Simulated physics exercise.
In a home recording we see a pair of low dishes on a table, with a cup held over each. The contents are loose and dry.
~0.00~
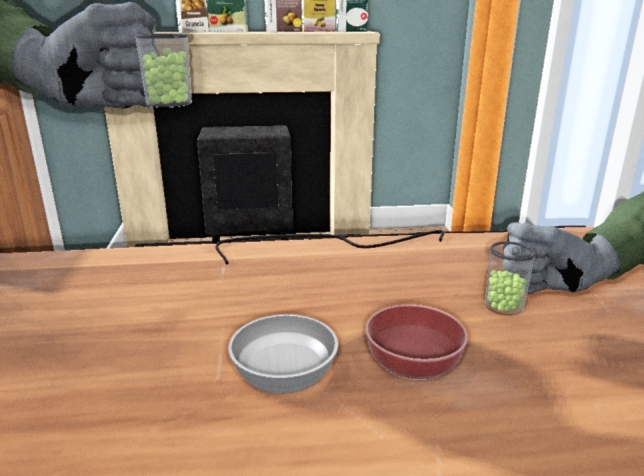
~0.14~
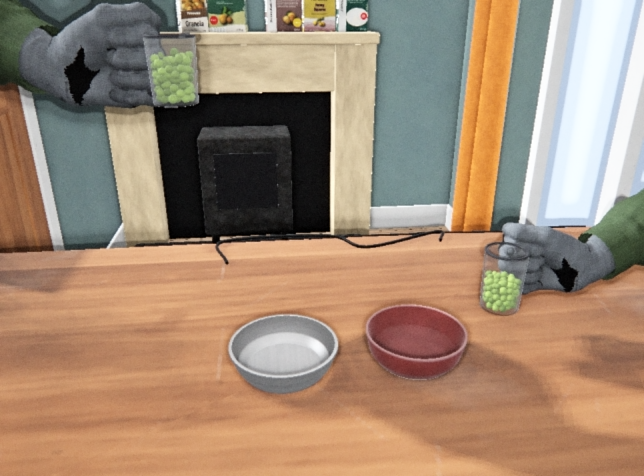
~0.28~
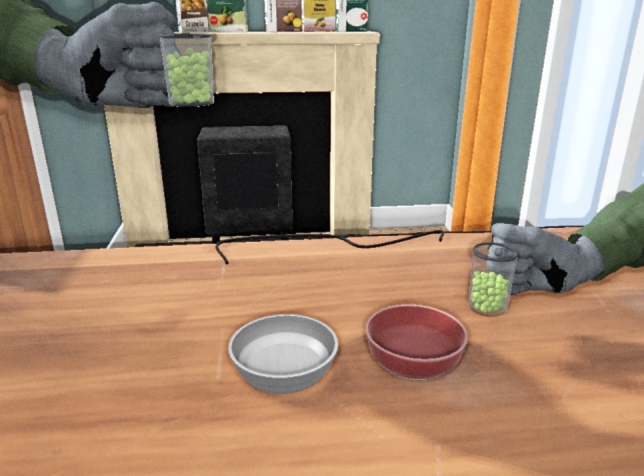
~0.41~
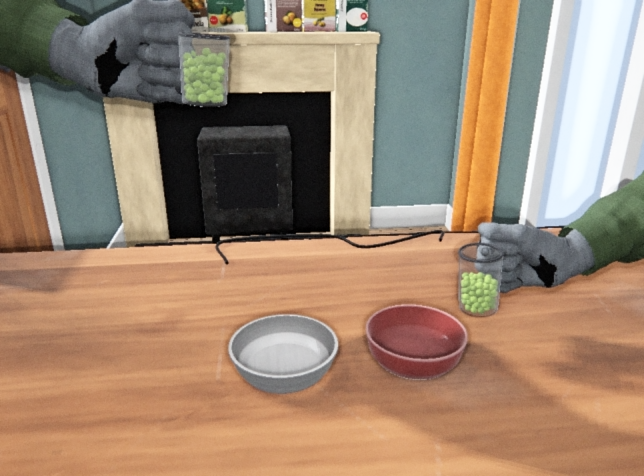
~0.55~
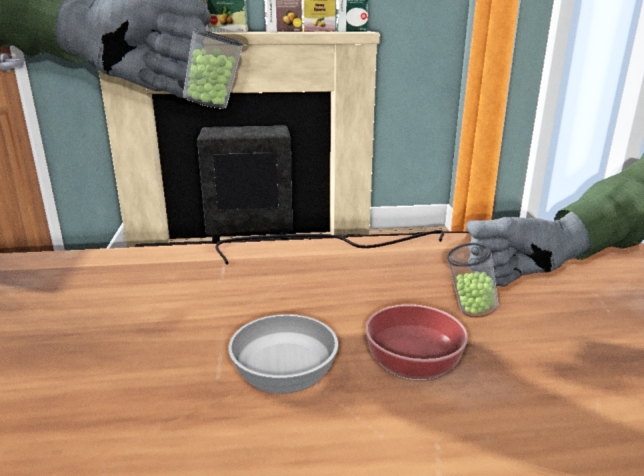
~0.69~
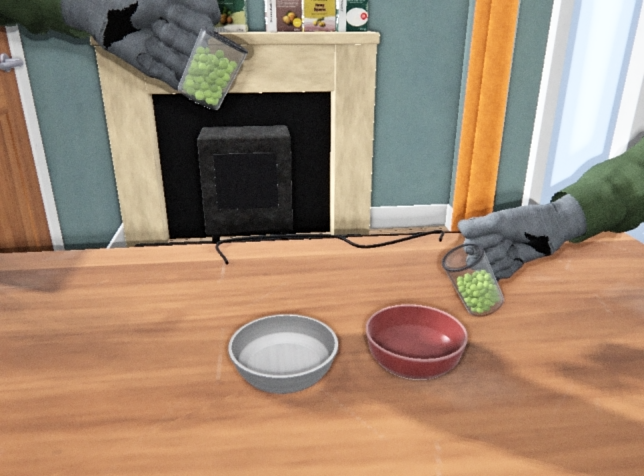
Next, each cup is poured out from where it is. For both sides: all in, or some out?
Left dish: Partial capture, right dish: Full capture.
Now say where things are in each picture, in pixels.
In the first picture, left dish at (287, 379), empty; left cup at (166, 70), holding dried peas, high above its dish; right dish at (431, 363), empty; right cup at (508, 279), holding dried peas, just above its dish.
In the second picture, left cup at (173, 70), upright; right cup at (503, 279), upright.
In the third picture, left cup at (189, 70), upright; right cup at (491, 280), upright.
In the fourth picture, left cup at (204, 70), tipped 5°; right cup at (479, 280), tipped 5°.
In the fifth picture, left cup at (212, 70), tipped 17°; right cup at (474, 281), tipped 17°.
In the sixth picture, left dish at (287, 379); left cup at (212, 70), tipped 29°; right dish at (431, 363); right cup at (474, 281), tipped 29°.
After 1.15 s, left, all still in the cup; right, all still in the cup.
After 1.56 s, left, most still in the cup, about a quarter in the air; right, nearly all still in the cup, a small part in the dish, a small part in the air.
After 1.91 s, left, about two thirds in the dish, a stray few outside the dish, about a third in the air; right, all in the dish.
By the end (2.8 s), left, nearly all in the dish, a small part outside the dish; right, all in the dish, none outside the dish.
